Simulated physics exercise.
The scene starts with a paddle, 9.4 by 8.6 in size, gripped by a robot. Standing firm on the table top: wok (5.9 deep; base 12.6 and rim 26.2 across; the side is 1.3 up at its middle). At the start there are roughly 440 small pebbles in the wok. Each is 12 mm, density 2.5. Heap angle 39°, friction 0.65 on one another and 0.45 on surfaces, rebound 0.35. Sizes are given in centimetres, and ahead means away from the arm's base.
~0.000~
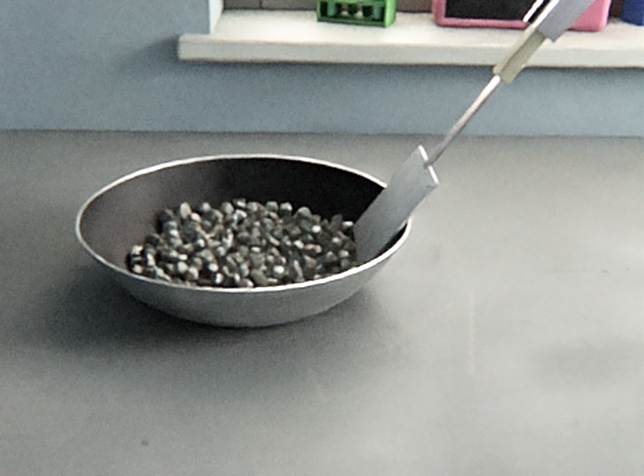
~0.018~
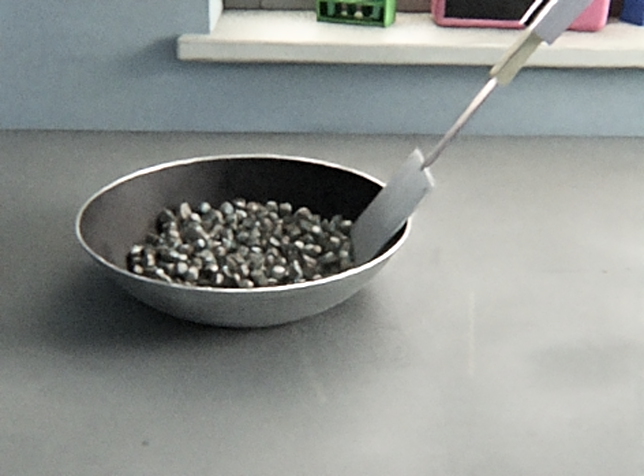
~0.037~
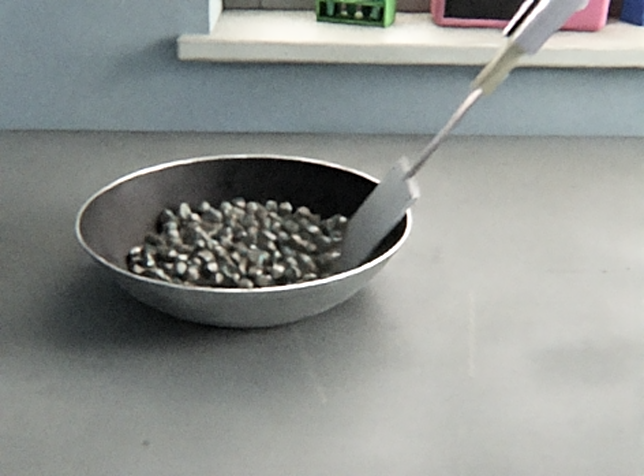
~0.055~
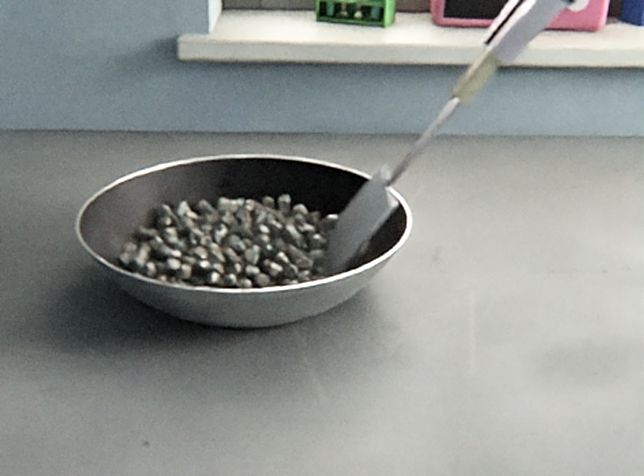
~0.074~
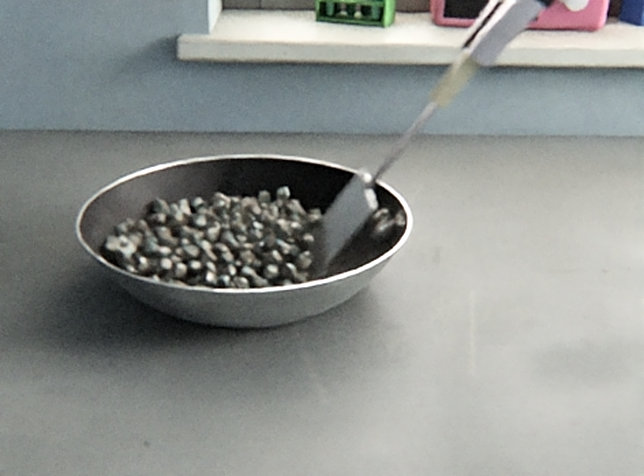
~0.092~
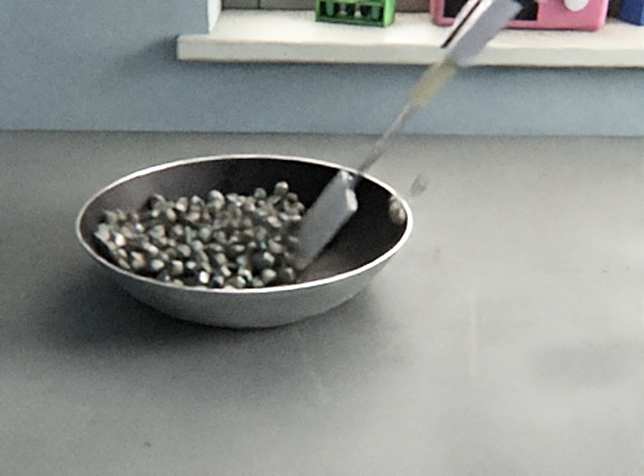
The video shows a paddle held by a robot at the right side of a wok of small pebbles, then sweeping left through the wok, pushing the pebbles leftward while a few scatter near the right rim.
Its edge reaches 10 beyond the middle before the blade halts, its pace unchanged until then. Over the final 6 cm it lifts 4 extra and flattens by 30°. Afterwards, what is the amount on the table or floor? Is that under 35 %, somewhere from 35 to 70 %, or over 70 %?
It is from 35 to 70 %.
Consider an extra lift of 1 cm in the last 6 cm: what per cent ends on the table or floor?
About 40 per cent.
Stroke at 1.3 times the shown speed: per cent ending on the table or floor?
Near 50 in a hundred.
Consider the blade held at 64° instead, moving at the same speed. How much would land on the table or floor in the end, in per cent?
Estimate for that slope: Some 40 per cent.
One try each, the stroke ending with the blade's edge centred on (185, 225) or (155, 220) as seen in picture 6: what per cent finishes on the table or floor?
I'd say roughly 10 per cent, then roughly 30 per cent.
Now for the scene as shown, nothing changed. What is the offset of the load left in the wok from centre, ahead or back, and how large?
Ahead of centre, roughly 3.0 centimetres.
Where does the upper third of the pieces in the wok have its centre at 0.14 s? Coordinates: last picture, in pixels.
Roughly at pixel (161, 230).
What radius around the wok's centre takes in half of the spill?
I'd say some 30 centimetres, give or take.
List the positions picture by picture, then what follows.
In the first picture, the paddle top edge at (429, 164), sloping 55°; upper third of the load around (249, 247), from x 135 to 355, top at y 205; 443 in the wok.
In the second picture, the paddle top edge at (425, 166), sloping 55°; upper third of the load around (249, 247), from x 135 to 355, top at y 205.
In the third picture, the paddle top edge at (409, 176), sloping 55°; upper third of the load around (249, 246), from x 135 to 345, top at y 205.
In the fourth picture, the paddle top edge at (389, 184), sloping 55°; upper third of the load around (237, 242), from x 125 to 360, top at y 200.
In the fifth picture, the paddle top edge at (369, 186), sloping 55°; upper third of the load around (226, 235), from x 110 to 400, top at y 195.
In the sixth picture, the paddle top edge at (349, 187), sloping 55°; upper third of the load around (215, 233), from x 100 to 420, top at y 185; 442 in the wok, 1 on the blade or in flight.
After 0.14 s, sloping 55°, highest piece 15 above the table; 439 in the wok, 4 on the blade or in flight.
After 0.19 s, sloping 45°, highest piece 19 above the table; 431 in the wok, 12 on the blade or in flight.
After 0.42 s, sloping 25°, highest piece 16 above the table; 256 in the wok, 74 on the table or floor, 113 on the blade or in flight.
After 1.47 s, sloping 25°, highest piece 5 above the table; 256 in the wok, 187 on the table or floor.
In the end, 256 in the wok, 187 on the table or floor. That is 42 % on the table or floor.
